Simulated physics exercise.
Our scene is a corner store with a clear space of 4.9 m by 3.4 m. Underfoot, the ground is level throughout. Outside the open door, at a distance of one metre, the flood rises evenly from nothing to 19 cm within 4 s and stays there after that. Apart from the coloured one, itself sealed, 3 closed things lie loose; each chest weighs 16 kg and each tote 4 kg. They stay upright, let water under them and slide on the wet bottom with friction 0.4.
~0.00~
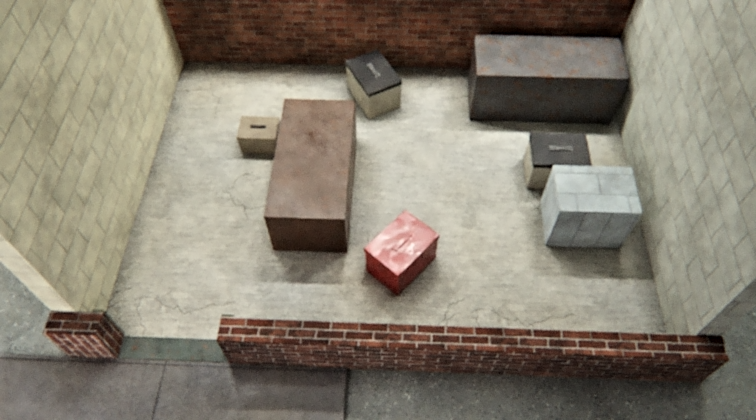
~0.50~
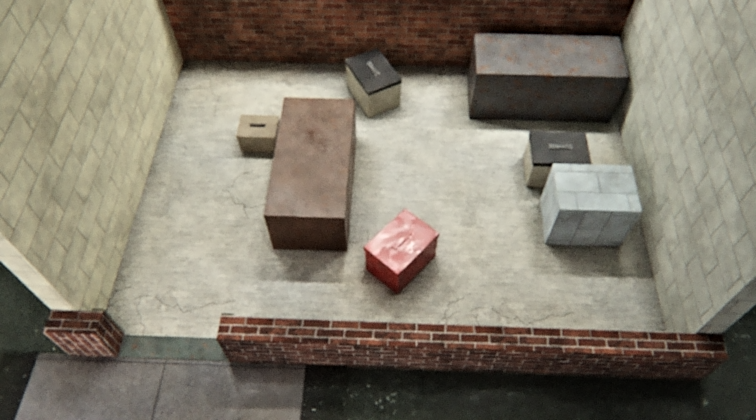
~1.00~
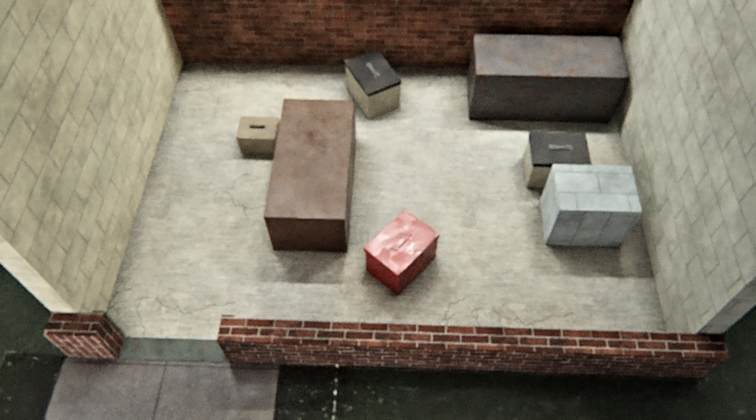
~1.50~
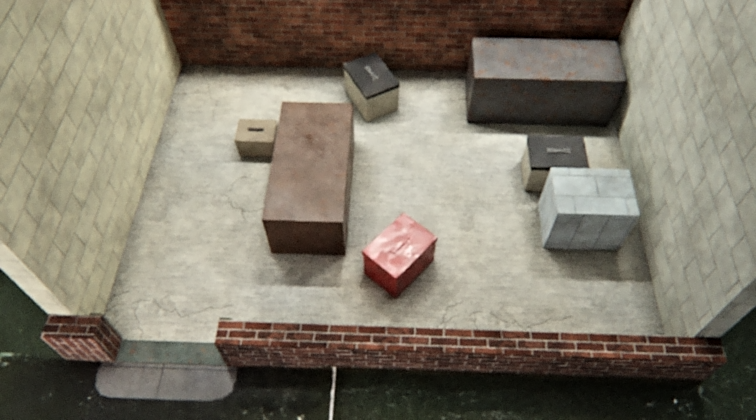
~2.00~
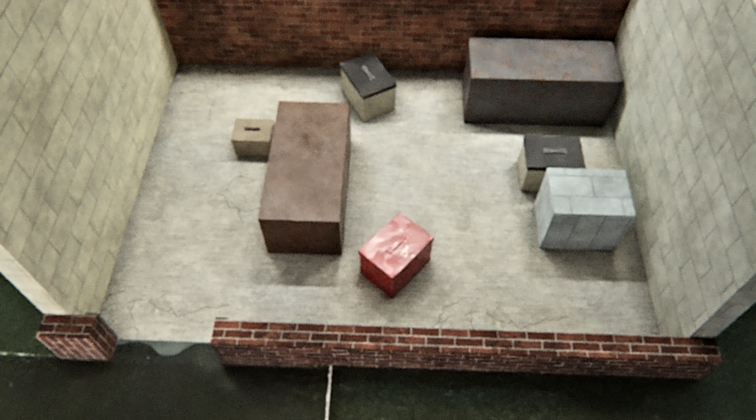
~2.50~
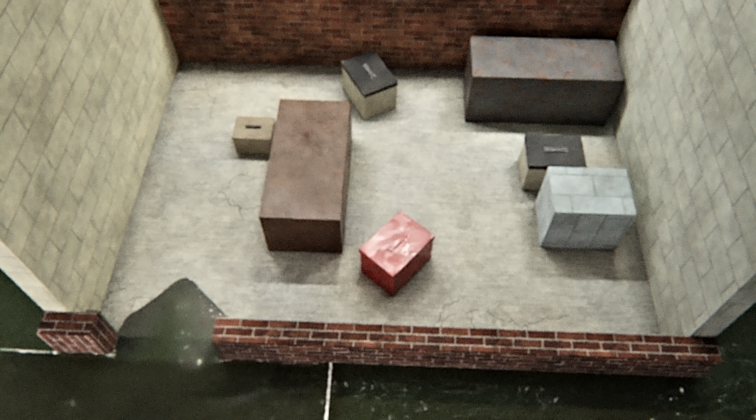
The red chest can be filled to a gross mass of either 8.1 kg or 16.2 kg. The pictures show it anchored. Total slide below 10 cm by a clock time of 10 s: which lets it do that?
The lighter filling is enough.
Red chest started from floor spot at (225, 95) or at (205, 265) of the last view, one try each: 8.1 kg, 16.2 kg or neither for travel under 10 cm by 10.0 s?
At the first spot nothing offered works, at the second nothing offered works.
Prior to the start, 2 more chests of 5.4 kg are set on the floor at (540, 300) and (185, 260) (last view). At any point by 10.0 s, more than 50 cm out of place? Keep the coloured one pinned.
In turn: Less, over.
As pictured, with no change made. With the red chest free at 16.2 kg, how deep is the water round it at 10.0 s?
Around 3 cm.
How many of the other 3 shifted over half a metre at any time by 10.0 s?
2 of them.
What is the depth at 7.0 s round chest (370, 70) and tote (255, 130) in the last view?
4 and 10 cm.
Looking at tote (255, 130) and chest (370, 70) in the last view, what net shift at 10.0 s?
One is off by 250 cm, the other by 120 cm, in the order asked.
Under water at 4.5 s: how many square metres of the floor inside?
I'd put it close to 4.0 m2.
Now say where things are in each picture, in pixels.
In the first frame, the red chest at (402, 242) rests on the ground; 0.0 m2 under water; 0 of 4 have shifted.
In the second frame, the red chest at (402, 240) rests on the ground; water covers 0.0 m2; 0 of 4 have shifted.
In the third frame, the red chest at (402, 241) rests on the ground; 0.0 m2 under water; 0 of 4 have shifted.
In the fourth frame, the red chest at (400, 244) rests on the ground; 0.0 m2 under water; 0 of 4 have shifted.
In the fifth frame, the red chest at (397, 244) rests on the ground; water covers 0.0 m2; 0 of 4 have shifted.
In the sixth frame, the red chest at (397, 243), on the bottom; water covers 0.3 m2; 0 of 4 have shifted.
After 3.5 s the red chest would be 0 cm from its start with 8.1 kg and 0 cm from its start with 16.2 kg; 0 cm of water round it then.
After 4.5 s the red chest would be 0 cm from its start with 8.1 kg and 0 cm from its start with 16.2 kg; 0 cm of water round it then.
After 7.0 s the red chest would be 0 cm from its start with 8.1 kg and 0 cm from its start with 16.2 kg; 2 cm of water round it then.
After 10.0 s the red chest would be 4 cm from its start with 8.1 kg and 0 cm from its start with 16.2 kg; 3 cm of water round it then.
